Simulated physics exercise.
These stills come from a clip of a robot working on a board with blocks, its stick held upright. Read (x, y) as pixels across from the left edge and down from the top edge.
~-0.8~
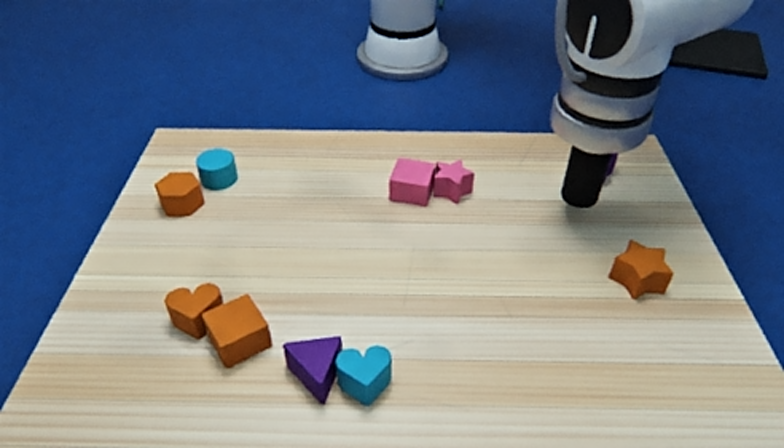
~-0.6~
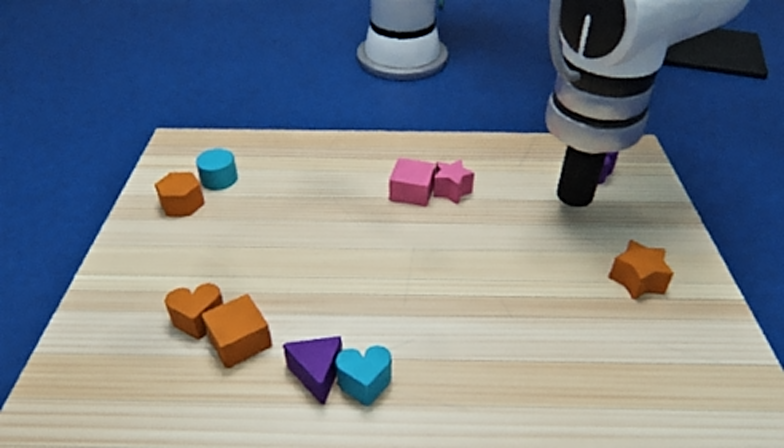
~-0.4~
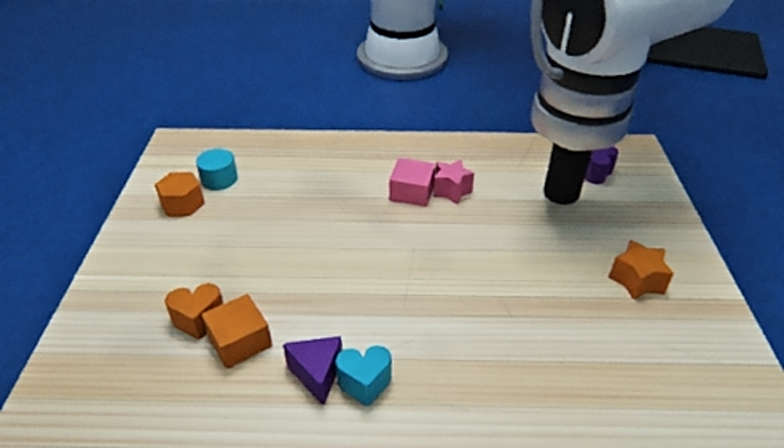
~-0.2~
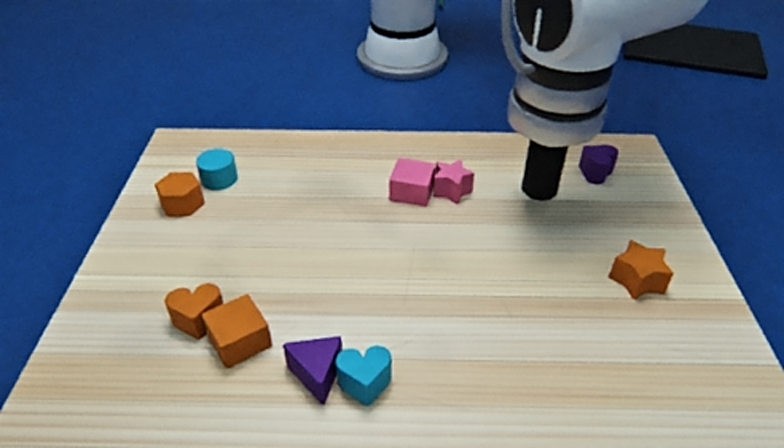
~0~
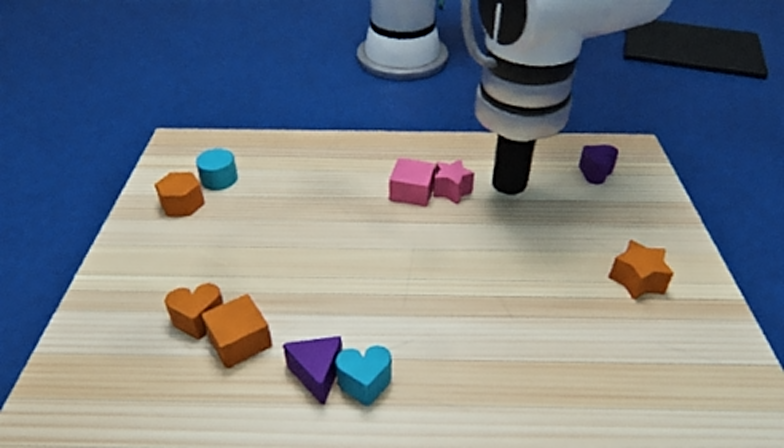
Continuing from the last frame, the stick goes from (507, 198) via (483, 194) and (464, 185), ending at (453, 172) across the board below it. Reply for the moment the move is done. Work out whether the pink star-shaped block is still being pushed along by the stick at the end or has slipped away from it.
The stick no longer has it in front.
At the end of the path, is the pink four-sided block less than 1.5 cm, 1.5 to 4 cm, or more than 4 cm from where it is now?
The answer is 1.5 to 4 cm.
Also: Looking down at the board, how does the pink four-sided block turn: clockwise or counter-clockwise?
Spin direction: Counter-clockwise.
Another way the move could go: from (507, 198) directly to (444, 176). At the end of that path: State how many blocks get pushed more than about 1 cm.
It should be two, as far as I can tell.
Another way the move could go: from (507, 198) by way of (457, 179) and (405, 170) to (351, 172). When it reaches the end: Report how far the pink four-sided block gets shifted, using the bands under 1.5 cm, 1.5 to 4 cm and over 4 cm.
Goes over 4 cm.
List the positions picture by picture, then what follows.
The first frame shows stick's lower end at (579, 198); pink four-sided block at (413, 171); pink star-shaped block at (453, 170).
The second frame shows stick at (574, 197); blocks still.
The third frame shows stick at (561, 195); blocks still.
The fourth frame shows stick at (539, 191); blocks still.
The fifth frame shows stick at (509, 185); pink four-sided block at (413, 171); pink star-shaped block at (453, 170).
The first path, step by step. Halfway along, stick at (473, 176); pink four-sided block at (398, 170); pink star-shaped block at (435, 166).
At the end, stick at (454, 159); pink four-sided block at (388, 170), turned 30° anticlockwise; pink star-shaped block at (420, 156), turned 40° anticlockwise.
